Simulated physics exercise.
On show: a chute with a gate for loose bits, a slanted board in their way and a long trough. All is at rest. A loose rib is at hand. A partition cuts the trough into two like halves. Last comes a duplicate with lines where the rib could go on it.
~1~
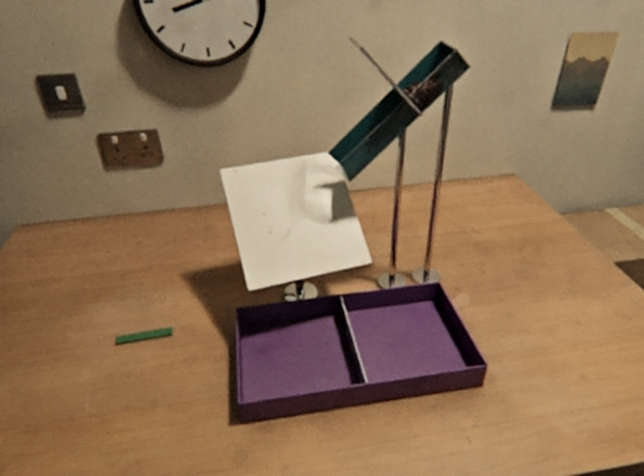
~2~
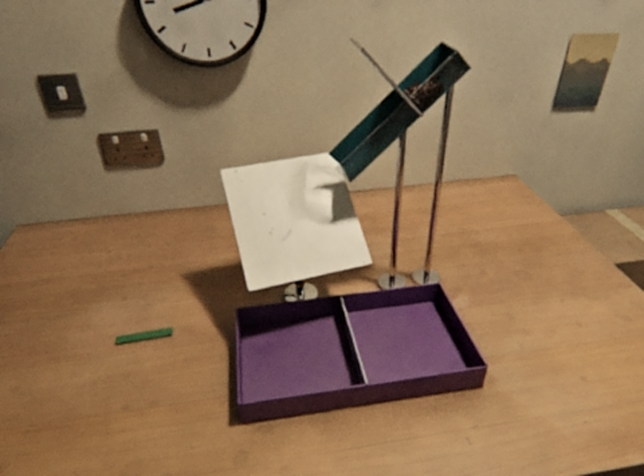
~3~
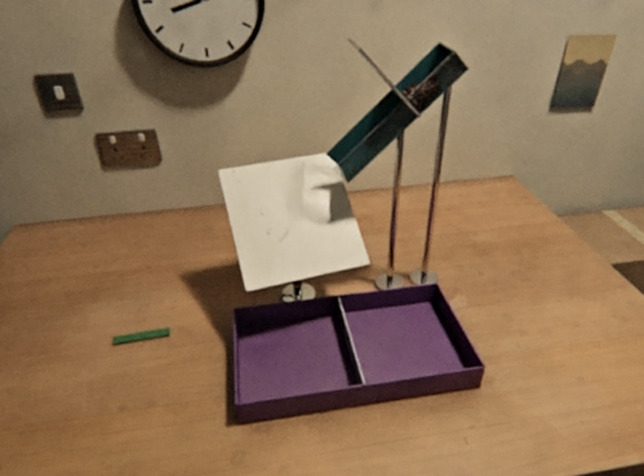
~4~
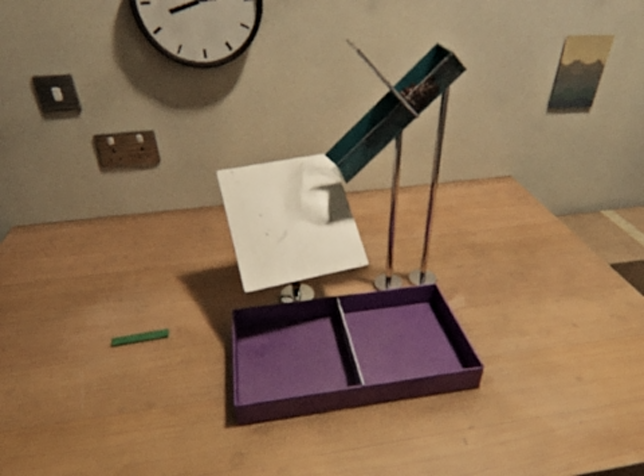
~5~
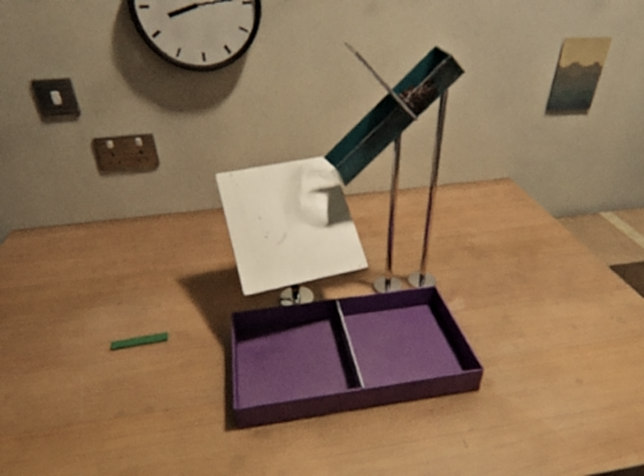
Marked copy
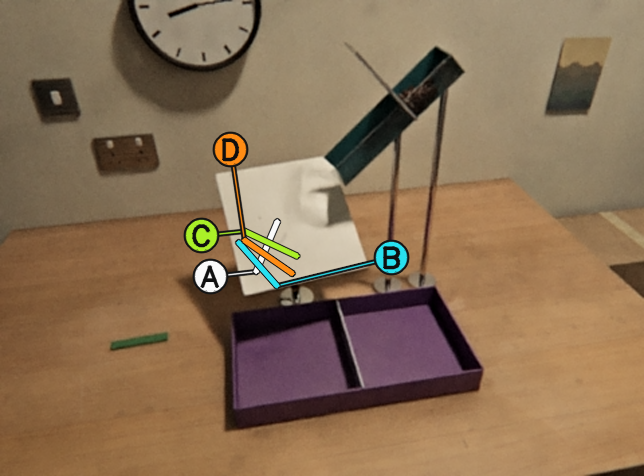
A teal chute on thin metal stands sloped down toward a tilted white board behind a divided purple tray, with a green strip lying to the left, and nothing moved except the view, which shifted slightly.
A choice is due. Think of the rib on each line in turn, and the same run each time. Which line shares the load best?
C.
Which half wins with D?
More lands on the left.
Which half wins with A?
More lands on the left.
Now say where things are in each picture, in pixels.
The first picture shows load behind the gate near (419, 89), chocolate balls; lip of the chute near (346, 174), sloping fairly steeply.
The second picture shows middle of the board near (296, 216), tilted fairly steeply; middle of its low edge near (313, 277); of its high edge near (280, 160).
The third picture shows front corners of the trough near (236, 404) and (485, 367); front end of its middle wall near (365, 385).
The fourth picture shows middle of the load near (415, 91); lip near (342, 176).
The fifth picture shows middle of the load near (414, 94); lip near (341, 178).
On the marked copy, line A from (277, 221) to (256, 271); line B from (238, 242) to (276, 285); line C from (244, 231) to (296, 255); line D from (244, 240) to (292, 273).
With A, of what is caught, all but a few in the left half, a small share in the right.
With B, of what is caught, the bulk in the left half, a small share in the right.
With C, of what is caught, close to half in the left half, close to half in the right.
With D, of what is caught, the bulk in the left half, close to a quarter in the right.
